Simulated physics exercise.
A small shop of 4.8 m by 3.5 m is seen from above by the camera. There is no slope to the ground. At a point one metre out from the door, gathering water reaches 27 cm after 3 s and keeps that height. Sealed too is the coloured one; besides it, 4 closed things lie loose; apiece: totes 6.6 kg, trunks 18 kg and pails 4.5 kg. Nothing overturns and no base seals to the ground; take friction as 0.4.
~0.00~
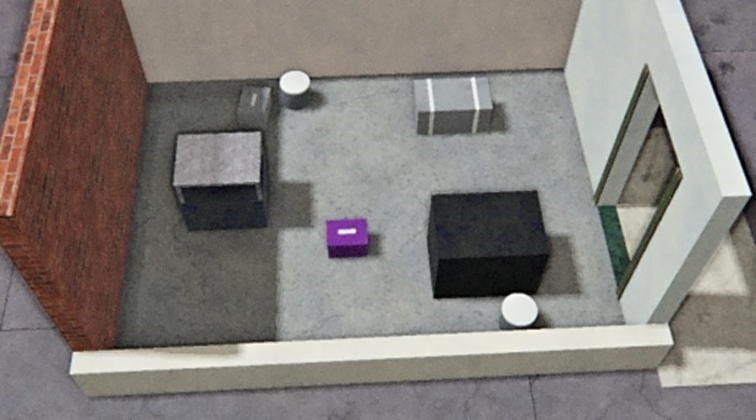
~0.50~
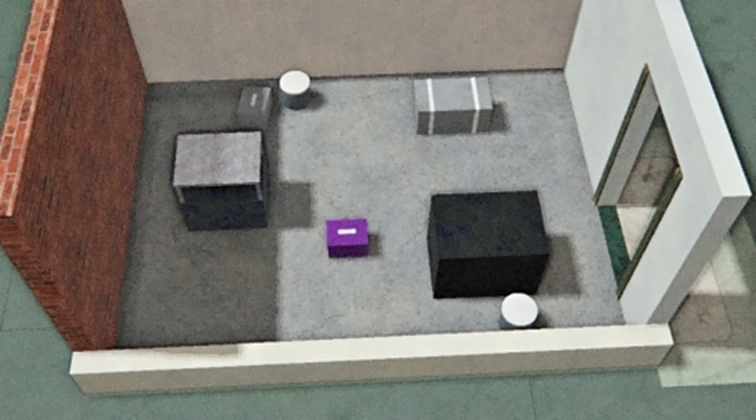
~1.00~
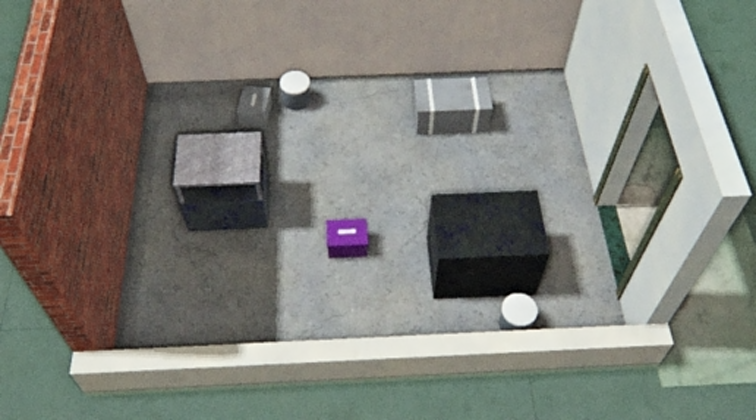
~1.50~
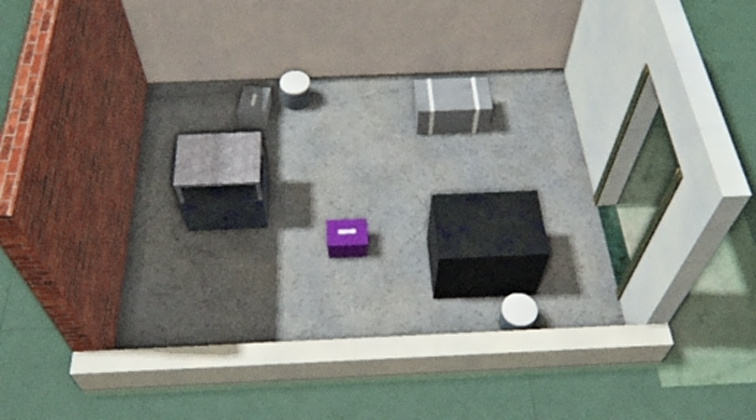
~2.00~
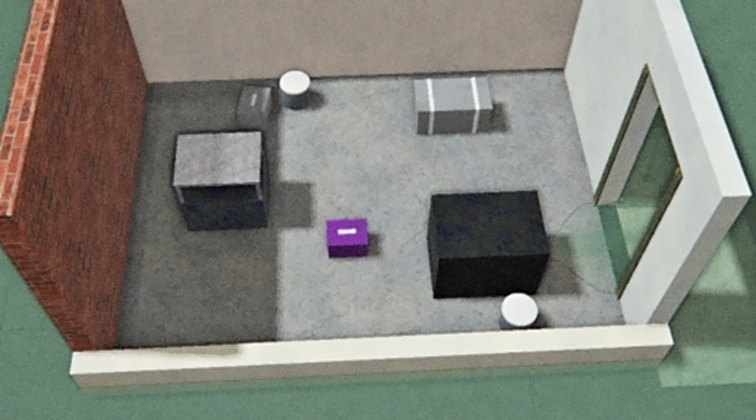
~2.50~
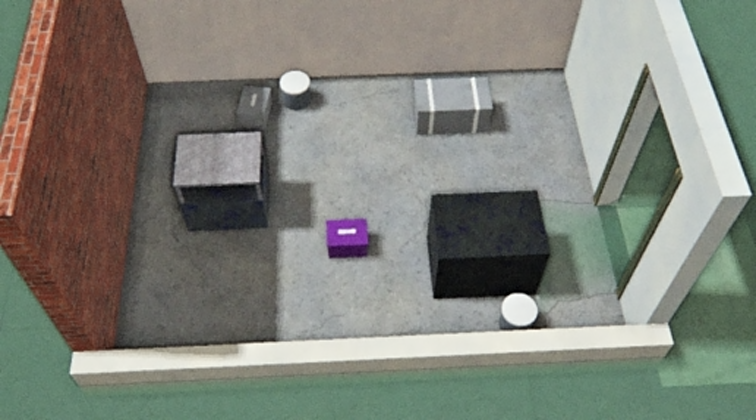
At first, a small walled room sits on grey paving, with a purple tote, a large black box, other boxes and white pails on its floor. Green water then covers the ground outside, and a thin sheet spreads in through the doorway at right, while everything inside stays still.
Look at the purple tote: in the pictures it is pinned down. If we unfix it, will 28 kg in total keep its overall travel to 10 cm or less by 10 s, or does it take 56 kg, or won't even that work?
28 kg will do.
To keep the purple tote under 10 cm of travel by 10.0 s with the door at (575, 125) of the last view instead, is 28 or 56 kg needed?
Note: The lighter mass keeps it.
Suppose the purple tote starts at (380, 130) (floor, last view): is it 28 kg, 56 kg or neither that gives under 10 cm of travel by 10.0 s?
It turns out that both loads succeed.
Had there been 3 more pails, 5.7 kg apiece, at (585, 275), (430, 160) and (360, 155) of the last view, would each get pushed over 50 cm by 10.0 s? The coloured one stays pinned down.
Listed in order, they go over the bar, over the bar, over the bar.
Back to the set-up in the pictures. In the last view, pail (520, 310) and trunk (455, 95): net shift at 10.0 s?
In turn: 200 cm, 300 cm.
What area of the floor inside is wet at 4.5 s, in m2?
Somewhere around 9.0 m2, roughly.
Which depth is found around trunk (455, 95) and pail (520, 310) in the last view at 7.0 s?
First roughly 11 cm, second roughly 3 cm.
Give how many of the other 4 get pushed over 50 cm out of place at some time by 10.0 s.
It works out to 4.
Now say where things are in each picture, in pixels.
In the first picture, the purple tote at (347, 232) rests on the ground; 0.0 m2 under water; 0 of 5 have shifted.
In the second picture, the purple tote at (347, 232) rests on the ground; 0.0 m2 under water; 0 of 5 have shifted.
In the third picture, the purple tote at (347, 232) rests on the ground; 0.0 m2 under water; 0 of 5 have shifted.
In the fourth picture, the purple tote at (347, 232), on the bottom; 0.0 m2 under water; 0 of 5 have shifted.
In the fifth picture, the purple tote at (347, 232), on the bottom; water covers 0.4 m2; 0 of 5 have shifted.
In the sixth picture, the purple tote at (347, 232), on the bottom; water covers 1.0 m2; 0 of 5 have shifted.
After 3.5 s the purple tote would be 0 cm from its start with 28 kg and 0 cm from its start with 56 kg; 0 cm of water round it then.
After 4.5 s the purple tote would be 0 cm from its start with 28 kg and 0 cm from its start with 56 kg; 1 cm of water round it then.
After 7.0 s the purple tote would be 0 cm from its start with 28 kg and 0 cm from its start with 56 kg; 3 cm of water round it then.
After 10.0 s the purple tote would be 0 cm from its start with 28 kg and 0 cm from its start with 56 kg; 7 cm of water round it then.
